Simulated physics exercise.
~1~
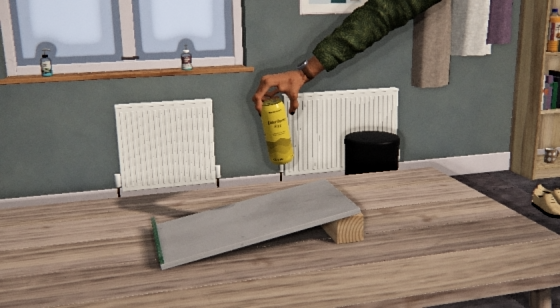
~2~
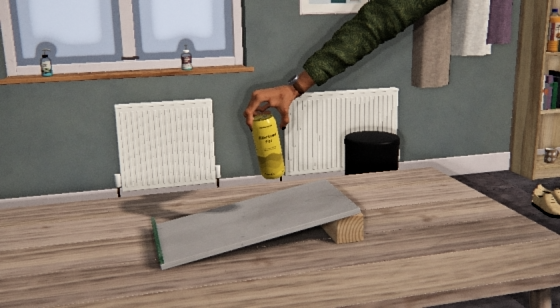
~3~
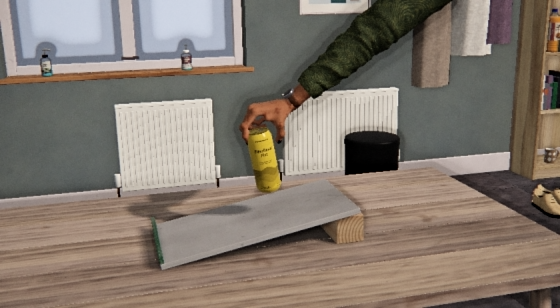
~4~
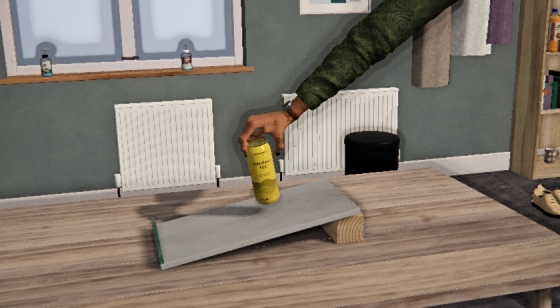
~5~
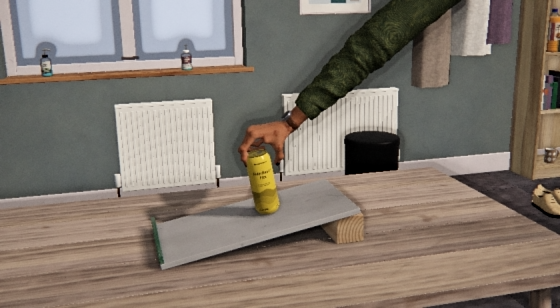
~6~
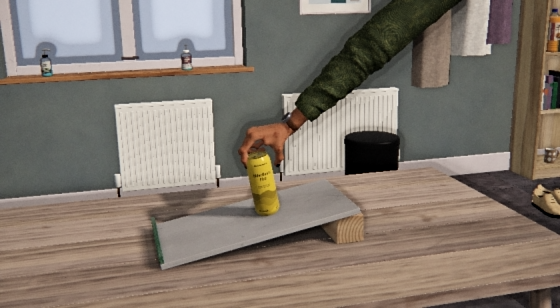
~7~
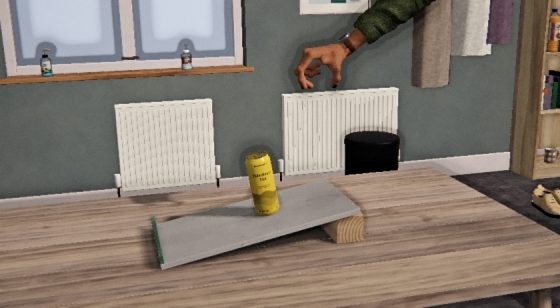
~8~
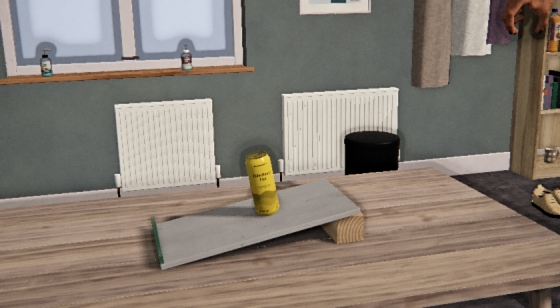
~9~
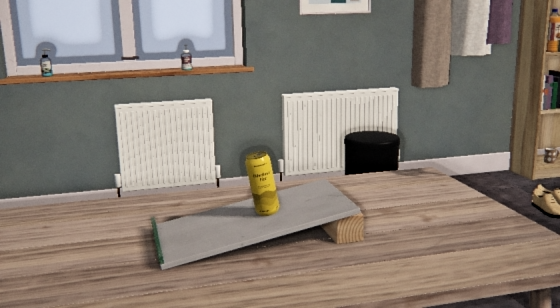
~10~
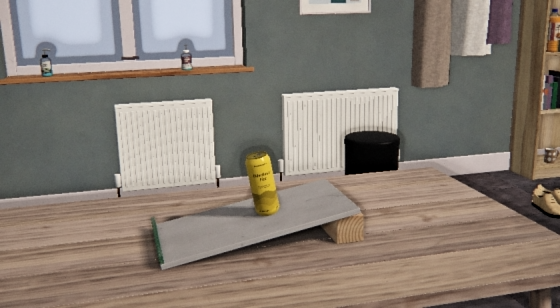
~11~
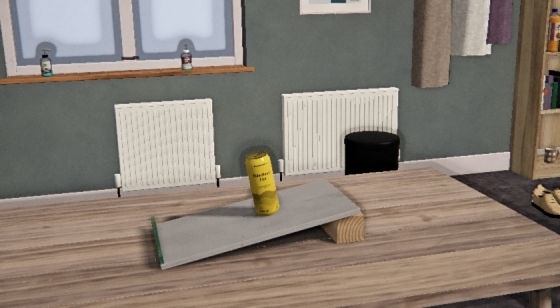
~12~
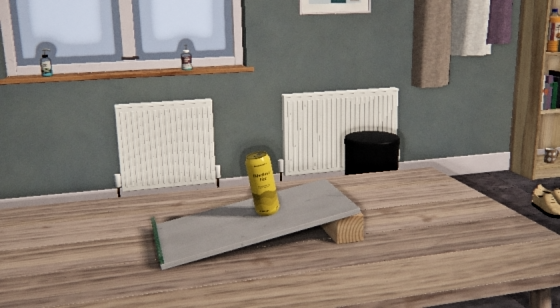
In this clip, a hand lowers a yellow can onto a gray sloping board propped on a wooden block on a table, then lets go and withdraws to the right. The can stays where it was placed, leaning slightly and still on the board.
